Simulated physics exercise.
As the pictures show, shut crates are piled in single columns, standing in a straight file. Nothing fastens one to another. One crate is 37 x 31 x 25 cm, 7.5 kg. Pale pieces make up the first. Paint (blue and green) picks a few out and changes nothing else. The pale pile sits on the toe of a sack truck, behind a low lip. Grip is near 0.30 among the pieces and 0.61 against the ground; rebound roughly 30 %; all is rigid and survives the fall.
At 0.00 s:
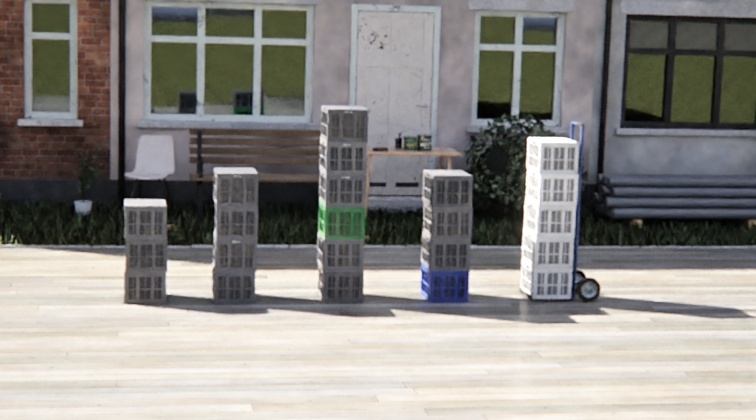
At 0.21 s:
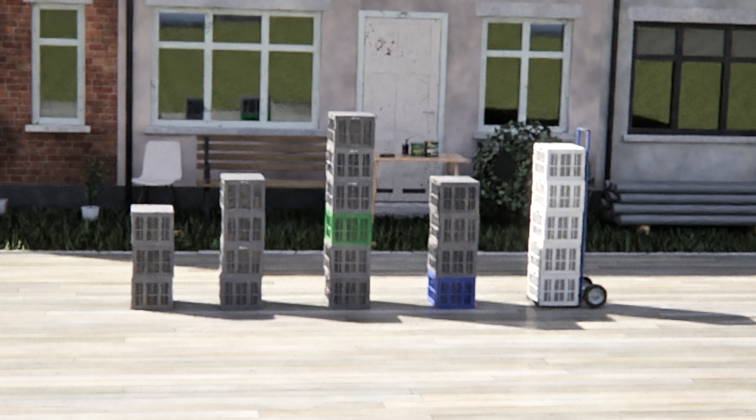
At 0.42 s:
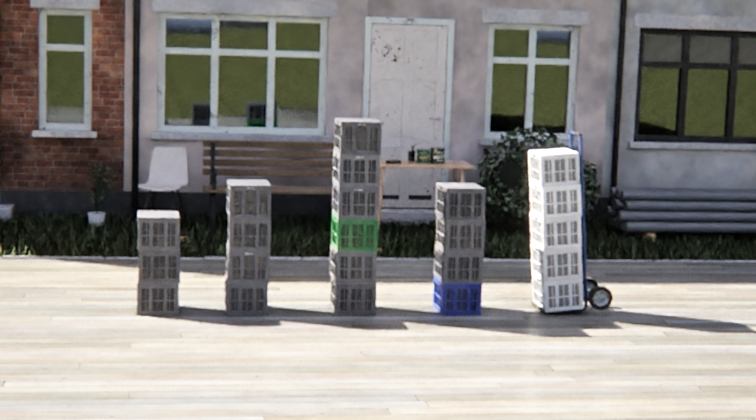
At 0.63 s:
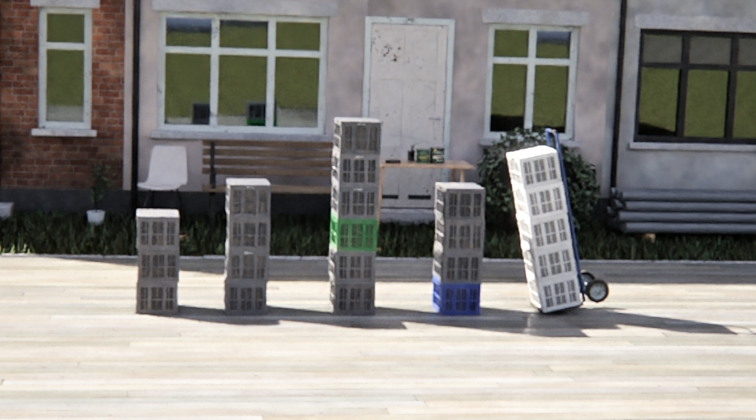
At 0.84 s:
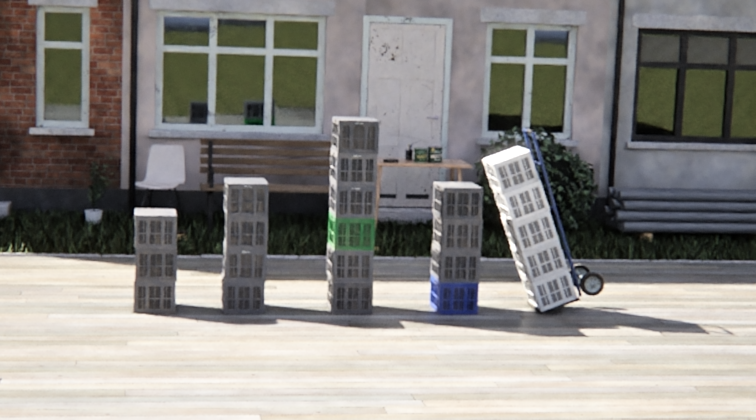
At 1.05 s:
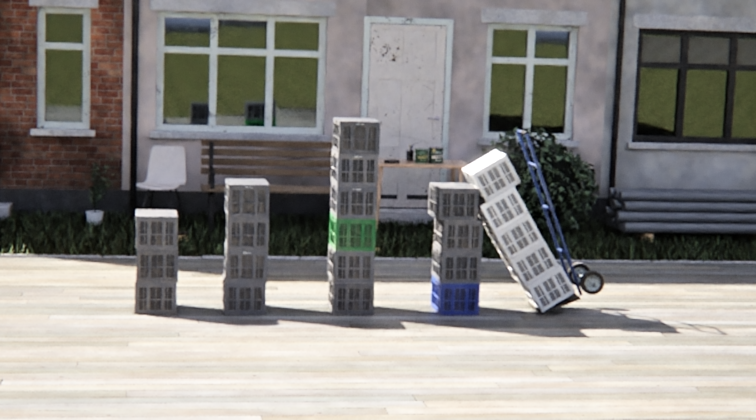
White crate stack on a blue hand truck tilting left toward four grey stacks, its upper crates shifting against the nearest one.
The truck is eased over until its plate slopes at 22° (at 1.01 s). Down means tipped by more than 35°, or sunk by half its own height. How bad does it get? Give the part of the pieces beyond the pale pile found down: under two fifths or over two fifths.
It comes to over two fifths.
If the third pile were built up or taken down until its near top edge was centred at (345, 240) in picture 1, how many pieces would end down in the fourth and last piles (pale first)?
In that case fourth 0, last 0.
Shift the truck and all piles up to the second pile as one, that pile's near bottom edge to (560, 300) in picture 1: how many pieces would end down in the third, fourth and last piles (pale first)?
In that case third 0, fourth 0, last 0.
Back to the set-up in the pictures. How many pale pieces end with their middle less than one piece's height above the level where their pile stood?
2 pale pieces.
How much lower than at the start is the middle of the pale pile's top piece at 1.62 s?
Some 30 cm lower.
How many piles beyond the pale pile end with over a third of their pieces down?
4 in all.
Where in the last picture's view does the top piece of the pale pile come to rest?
Near (410, 246).
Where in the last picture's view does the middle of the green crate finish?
Around (272, 259).
By 1.62 s, 5 of the pale pile down; none of the 17 other crates down, 4 disturbed; blue crate tilted 20°.
By 2.52 s, 4 of the pale pile down; 3 of the 17 other crates down; green crate tilted 25°.
By 3.44 s, 4 of the pale pile down; 13 of the 17 other crates down; green crate tilted 51°, 22 cm lower.
When it is over (4.9 s), 4 of the pale pile down; 13 of the 17 other crates down; green crate tilted 51°, 22 cm lower; blue crate unmoved. That is 76 per cent. In pixels of the last frame, middles, green crate near (272, 259), blue crate near (455, 295).
